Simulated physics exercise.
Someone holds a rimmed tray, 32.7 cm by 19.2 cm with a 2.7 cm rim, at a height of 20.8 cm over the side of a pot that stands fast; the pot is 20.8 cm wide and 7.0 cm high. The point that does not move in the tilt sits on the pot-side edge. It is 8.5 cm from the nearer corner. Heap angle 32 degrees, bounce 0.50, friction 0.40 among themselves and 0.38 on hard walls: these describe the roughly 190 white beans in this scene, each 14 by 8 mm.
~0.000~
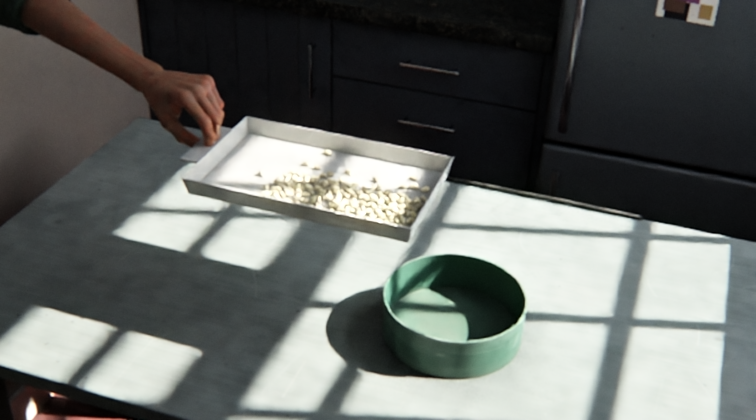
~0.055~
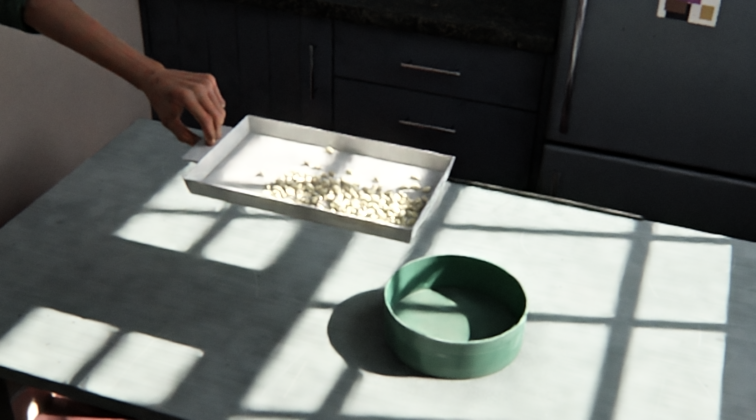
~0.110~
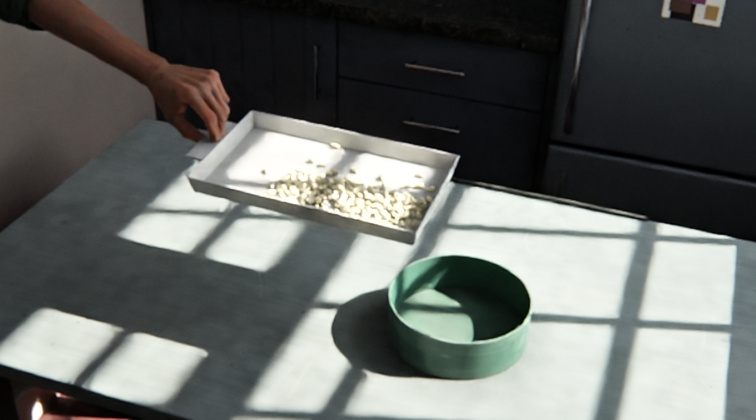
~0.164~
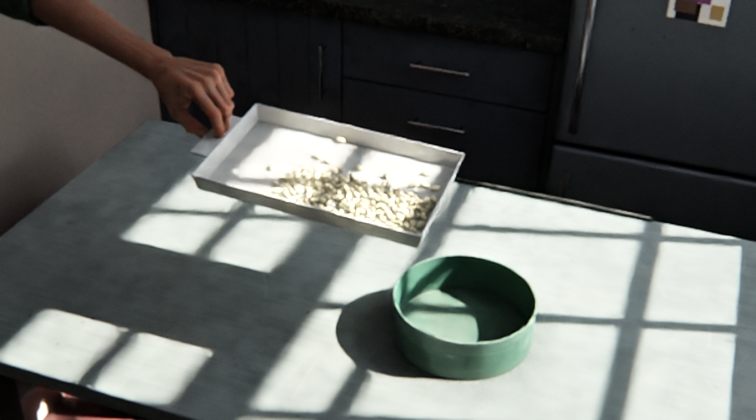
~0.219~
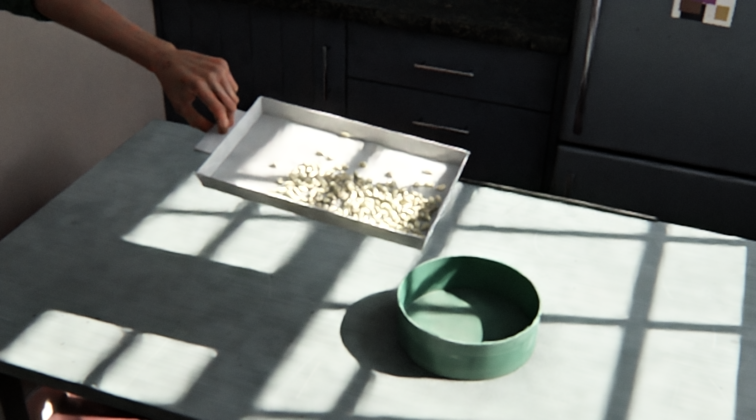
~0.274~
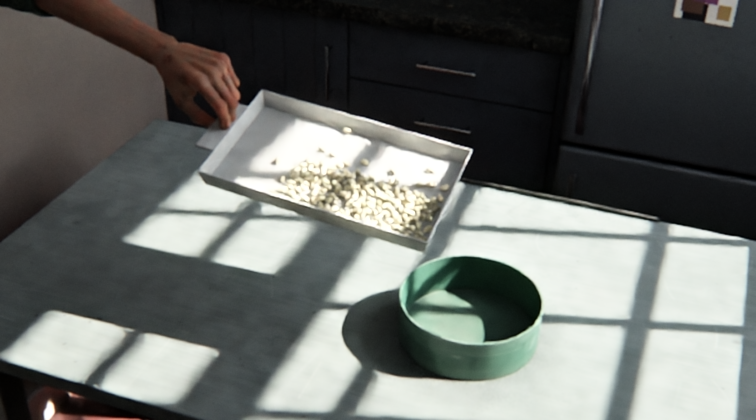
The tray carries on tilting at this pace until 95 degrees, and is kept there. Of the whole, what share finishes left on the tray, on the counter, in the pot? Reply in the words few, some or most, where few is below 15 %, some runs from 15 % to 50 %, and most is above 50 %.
Shares - tray: Few; counter: Most; pot: Some.
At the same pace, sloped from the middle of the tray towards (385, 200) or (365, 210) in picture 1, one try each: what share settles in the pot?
Roughly 95 % for the first direction, roughly 60 % for the second.
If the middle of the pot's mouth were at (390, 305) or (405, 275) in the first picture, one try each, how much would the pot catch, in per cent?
Roughly 100 and 35 percent.
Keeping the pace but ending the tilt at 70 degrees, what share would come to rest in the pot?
Pot share: About 5 per cent.
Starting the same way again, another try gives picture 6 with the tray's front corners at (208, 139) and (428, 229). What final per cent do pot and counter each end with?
Per cent by place - pot 95, counter 5.
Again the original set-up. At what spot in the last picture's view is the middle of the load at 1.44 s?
At that moment the load's centre is around (393, 247).
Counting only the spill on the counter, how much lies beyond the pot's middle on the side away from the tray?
That comes to roughly 10 percent.
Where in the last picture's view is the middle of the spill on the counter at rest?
The spill's middle ends up near (385, 374).
After 0.97 s, tilt 51 degrees; the tray holds 100 %, the pot 0 %.
Then, at 1.44 s, tilt 77 degrees; the tray holds 85 %, the pot 0 %.
Then, at 1.97 s, tilt 95 degrees; the tray holds 5 %, the pot 30 %.
At rest (3.2 s), tray 0 %, counter 60 %, pot 40 %.
